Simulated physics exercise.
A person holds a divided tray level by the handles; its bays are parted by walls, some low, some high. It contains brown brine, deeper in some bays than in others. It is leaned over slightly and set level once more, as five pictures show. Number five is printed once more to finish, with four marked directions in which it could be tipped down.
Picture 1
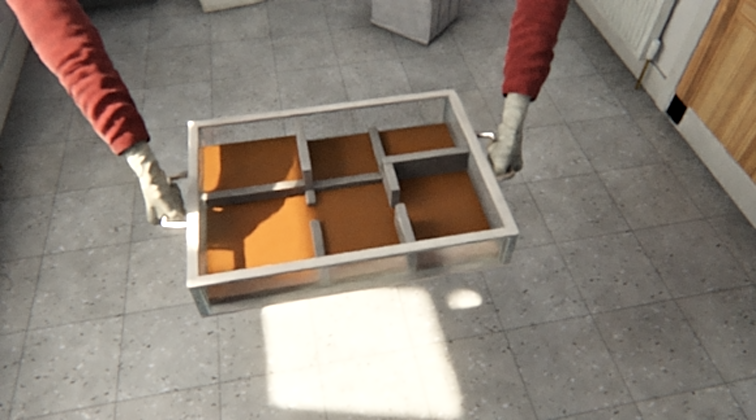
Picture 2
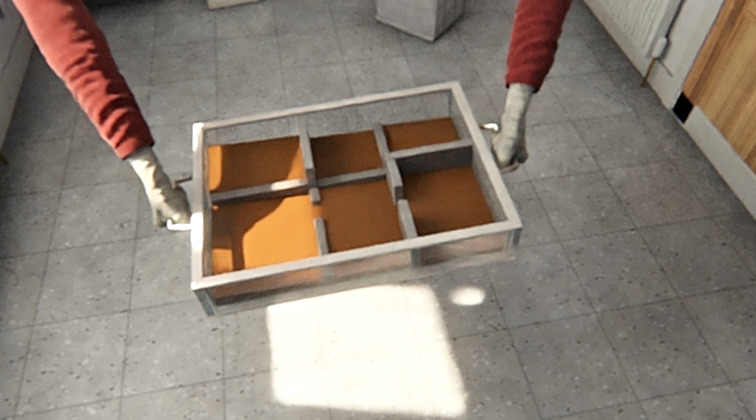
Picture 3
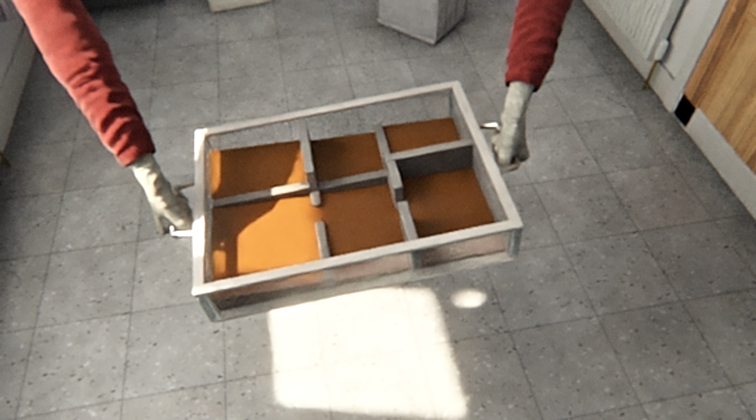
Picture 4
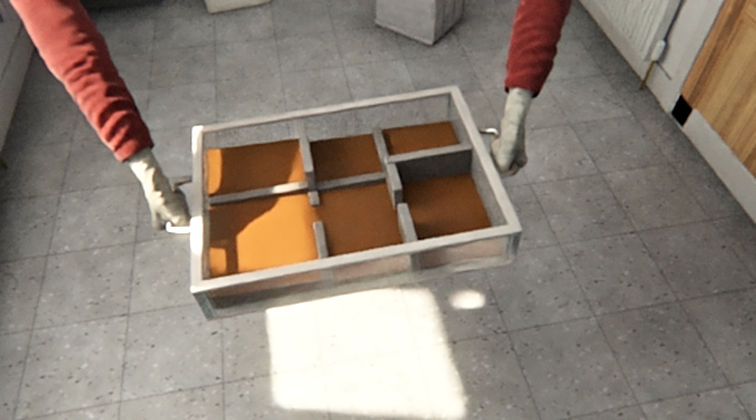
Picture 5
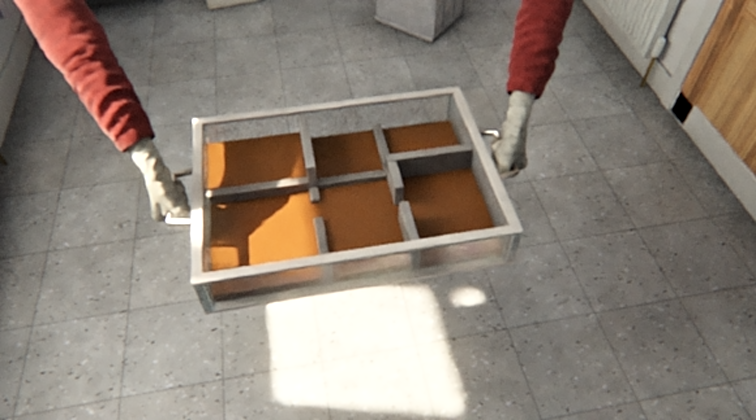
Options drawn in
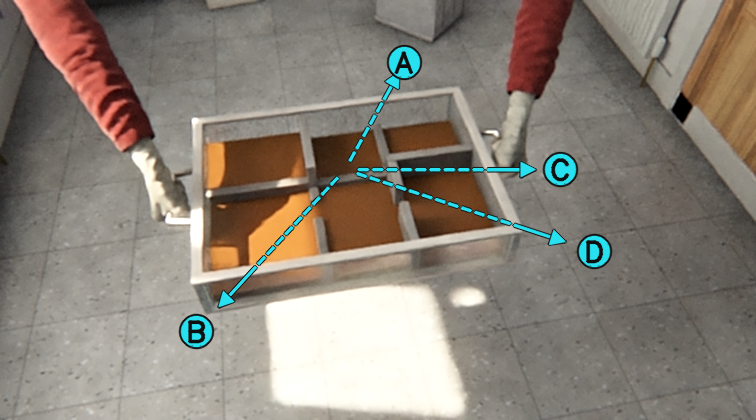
Two arms in red sleeves and pale gloves hold a shallow, pale-framed tray by its side handles above a grey tiled floor, seen from above in a room. Walls part the tray into six bays of orange-brown liquid, with a bright patch of light below, a grey block behind and wooden panelling at right. The hands dip the tray slightly left, then level it, the liquid shifting faintly within its bays.
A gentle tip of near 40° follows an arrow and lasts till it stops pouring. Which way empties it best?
B works best here.
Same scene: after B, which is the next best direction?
Here it is direction D.
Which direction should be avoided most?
C.
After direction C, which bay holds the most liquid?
That is the front right bay.
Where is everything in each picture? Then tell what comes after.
The tray is level; deepest in the back left bay, at (255, 165), shallowest in the back right.
Tipped about 3° down to the left; no wall is crossed.
Tipped about 5° down to the left; no wall is crossed.
Tipped about 3° down to the left; no wall is crossed.
The tray is level; deepest in the back left bay, at (259, 162), shallowest in the back right.
On the marked copy, A ends at (396, 77); B ends at (222, 303); C ends at (530, 169); D ends at (560, 240).
Choosing A, about 32 % stays in the tray, the largest part in the back right bay.
Choosing B, about 19 % stays in the tray, the largest part in the front left bay.
Choosing C, about 40 % stays in the tray, the largest part in the front right bay.
Choosing D, about 25 % stays in the tray, the largest part in the front right bay.
